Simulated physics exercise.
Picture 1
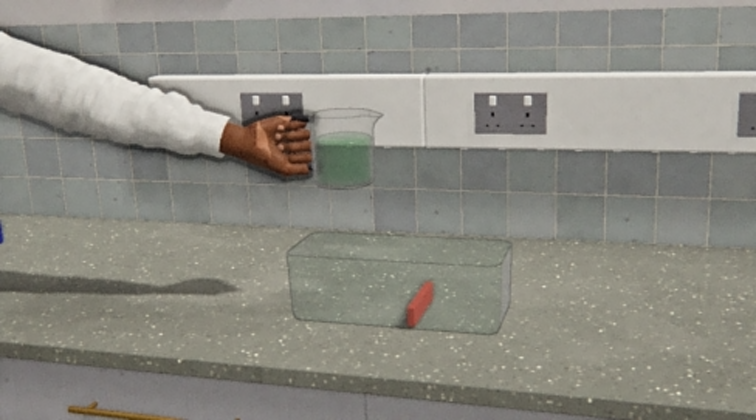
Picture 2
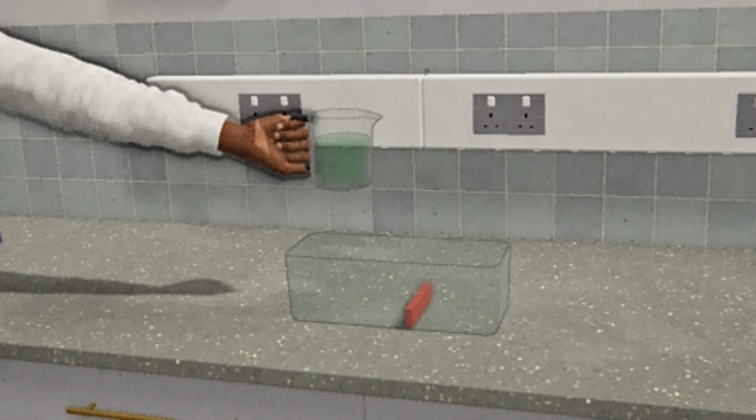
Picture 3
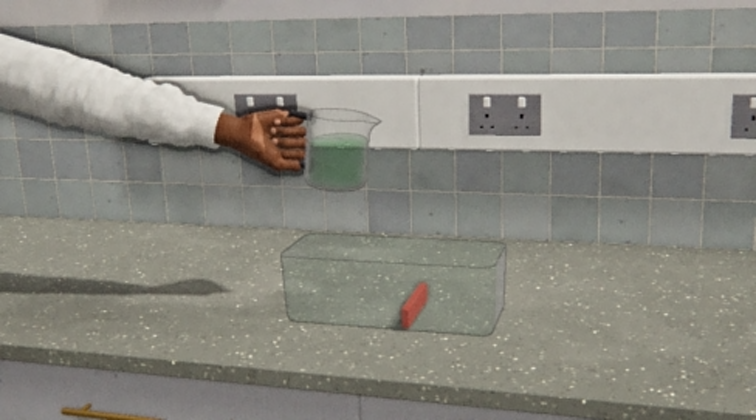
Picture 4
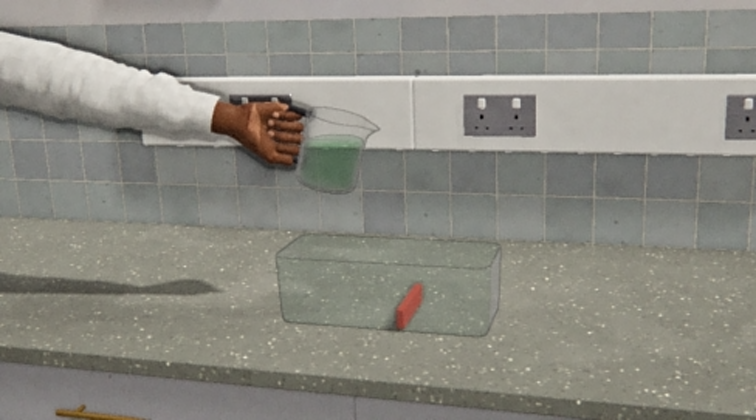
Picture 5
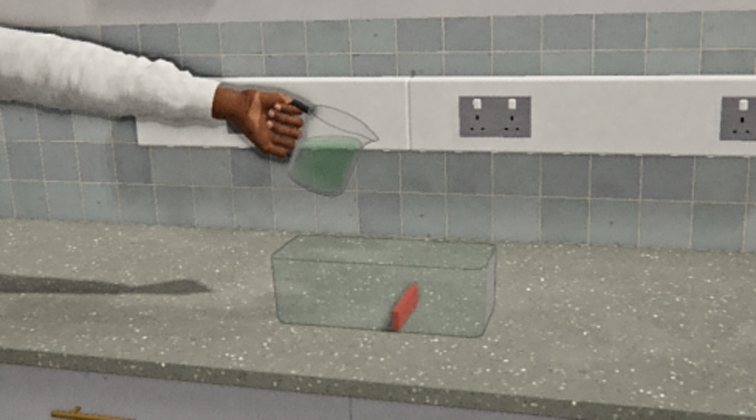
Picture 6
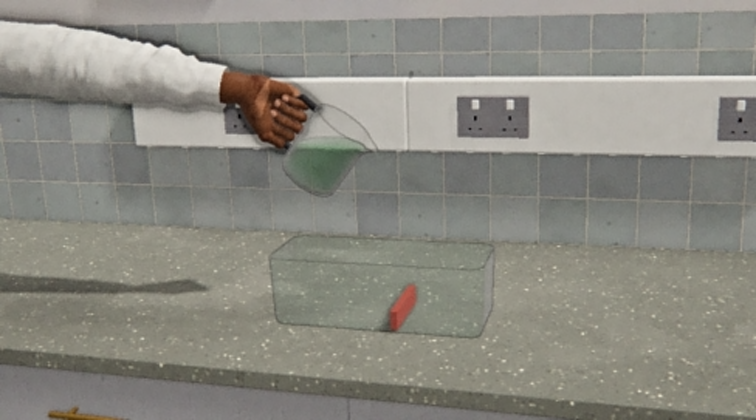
A hand in a white sleeve gradually tilting a glass jug of green liquid rightward above a clear basin containing a red piece.
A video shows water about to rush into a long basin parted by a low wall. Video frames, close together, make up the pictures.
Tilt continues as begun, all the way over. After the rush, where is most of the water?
The right compartment is the one that ends up fullest, I'd say.
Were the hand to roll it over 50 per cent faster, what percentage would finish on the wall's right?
It comes to some 75 in a hundred.
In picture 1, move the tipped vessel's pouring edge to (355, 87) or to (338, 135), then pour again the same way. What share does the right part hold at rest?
You'd get 10 percent from the first and 15 percent from the second.
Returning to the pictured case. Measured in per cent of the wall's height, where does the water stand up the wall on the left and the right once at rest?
Close to 10 for the left and 70 for the right.
A moment on, the tilt is 90° and 67 per cent is still to pour, 0 is left of the wall and 7 right of it.
Next, the tilt is 101° and 21 per cent is still to pour, 5 is left of the wall and 54 right of it.
Then the tilt is 101° and 5 per cent is still to pour, 12 is left of the wall and 75 right of it.
Later the tilt is 101° and 1 per cent is still to pour, 20 is left of the wall and 76 right of it.
Finally, 23 per cent lies left of the wall, 75 right of it and 2 outside.
